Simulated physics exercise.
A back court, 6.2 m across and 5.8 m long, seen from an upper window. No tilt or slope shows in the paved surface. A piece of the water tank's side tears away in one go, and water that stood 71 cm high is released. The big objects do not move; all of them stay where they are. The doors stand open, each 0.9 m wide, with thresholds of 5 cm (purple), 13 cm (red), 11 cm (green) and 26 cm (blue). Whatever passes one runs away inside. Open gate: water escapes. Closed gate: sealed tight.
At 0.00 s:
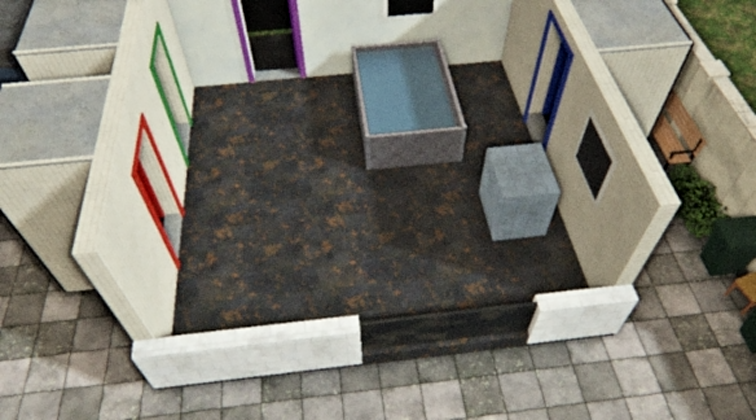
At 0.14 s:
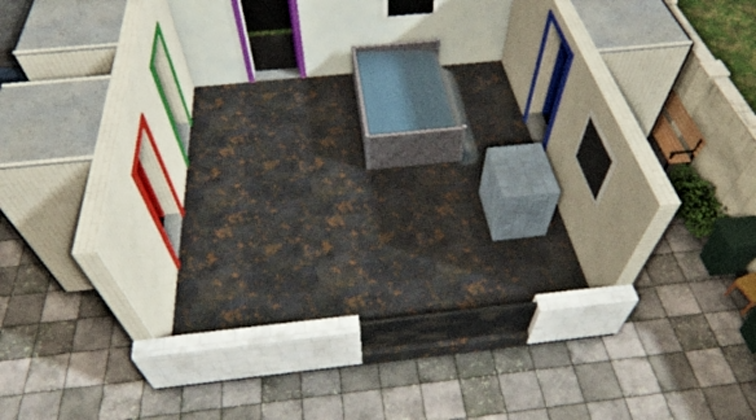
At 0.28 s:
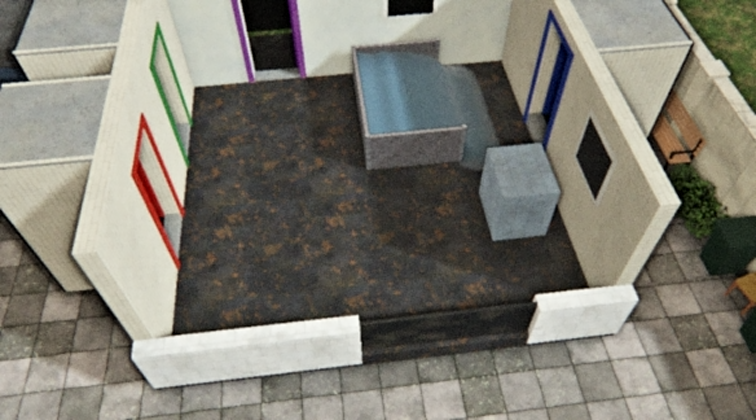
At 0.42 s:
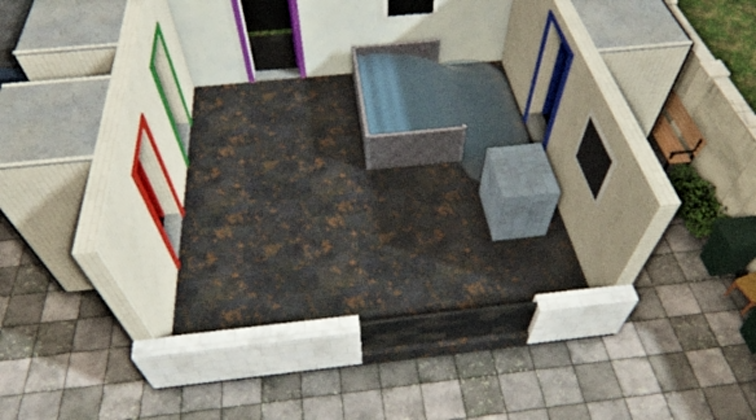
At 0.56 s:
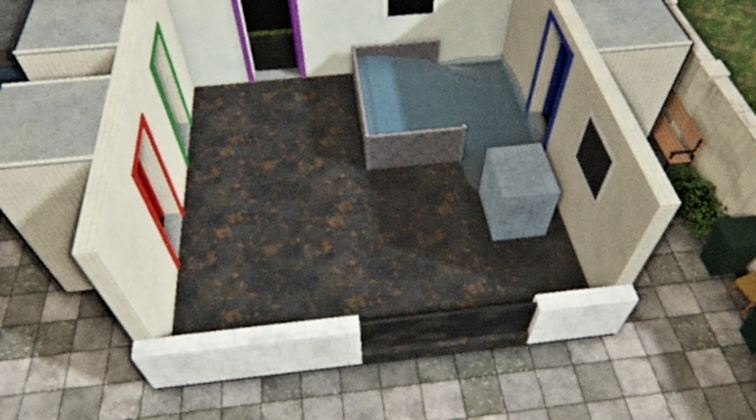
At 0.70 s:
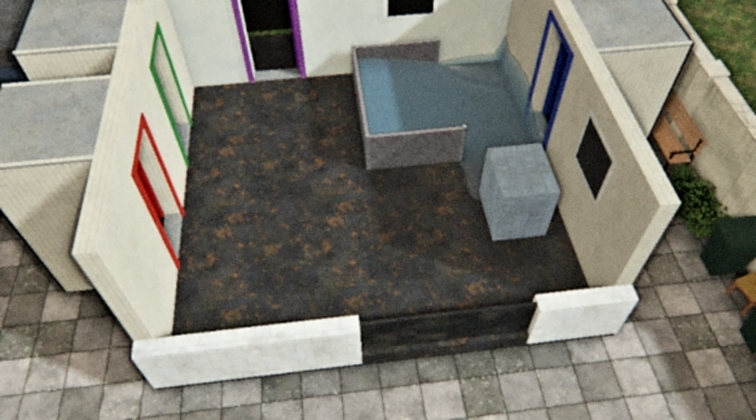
Water pours from the right side of a stone-coloured tank in a walled back court with a dark, rust-flecked floor, seen from high above by a still camera. Red and green doorways stand on the left, a purple one at the back, a blue one on the right near a grey block. The water spreads rightward over the floor, reaching the block and the wall by the blue doorway.
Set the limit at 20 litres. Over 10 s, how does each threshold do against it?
The purple door will most likely respect the limit, the red door will most likely respect the limit, the green door will most likely respect the limit, the blue door will most likely bust the limit.
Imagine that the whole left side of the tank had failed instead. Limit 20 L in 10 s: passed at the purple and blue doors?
Well, against that limit, at purple it's too much, and at blue it's within bounds.
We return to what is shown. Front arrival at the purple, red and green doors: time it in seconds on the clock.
So purple at 2.4 s, red at 4.5 s, and green at 3.6 s.
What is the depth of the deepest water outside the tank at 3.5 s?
It gets to some 28 cm.
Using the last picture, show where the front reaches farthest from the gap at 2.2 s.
I'd put it close to (598, 312).
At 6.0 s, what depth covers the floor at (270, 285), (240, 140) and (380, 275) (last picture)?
I'd read it as roughly 4, 3 and 6 cm, in that order.
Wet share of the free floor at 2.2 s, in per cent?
Close to 25 in a hundred parts are wet.
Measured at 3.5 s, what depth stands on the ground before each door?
Centimetres: Purple 3 / red 0 / green 1 / blue 22.
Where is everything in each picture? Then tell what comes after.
The first frame shows still water, 71 cm deep, in the water tank at (405, 88).
In the second frame, water pours out at (446, 103) and has run 1.3 m, to (464, 163); typically 9 cm deep outside, 71 cm at the water tank's back.
In the third frame, the front is at (454, 65), 1.4 m from the gap at (446, 105); 1.7 m2 of floor is under water; 69 cm left at the back of the water tank.
In the fourth frame, water pours out at (446, 106) and has run 1.7 m, to a hidden place; typically 12 cm deep outside, 62 cm at the water tank's back.
In the fifth frame, water pours out at (446, 107) and has run 2.1 m, to a hidden place; typically 13 cm deep outside, 60 cm at the water tank's back.
In the sixth frame, the front is at a hidden place, 2.5 m from the gap at (446, 107); 4.7 m2 of floor is under water; 56 cm left at the back of the water tank.
After 1.4 s water covers 20 % of the floor and is deepest (57 cm) near (503, 67); purple door not reached, red door not reached, green door not reached, blue door 44 cm at the sill, 47 L in.
After 2.2 s water covers 25 % of the floor and is deepest (42 cm) near (598, 312); purple door not reached, red door not reached, green door not reached, blue door 33 cm at the sill, 95 L in.
After 3.5 s water covers 60 % of the floor and is deepest (28 cm) near (594, 301); purple door 3 cm at the sill, 0 L in, red door not reached, green door not reached, blue door 22 cm at the sill, 104 L in.
After 6.0 s water covers 80 % of the floor and is deepest (26 cm) near (512, 90); purple door 1 cm at the sill, 0 L in, red door 13 cm at the sill, 1 L in, green door 3 cm at the sill, 0 L in, blue door 16 cm at the sill, 104 L in.
After 10.0 s water covers 100 % of the floor and is deepest (16 cm) near (528, 130); purple door 4 cm at the sill, 0 L in, red door 8 cm at the sill, 2 L in, green door 8 cm at the sill, 0 L in, blue door 14 cm at the sill, 104 L in.
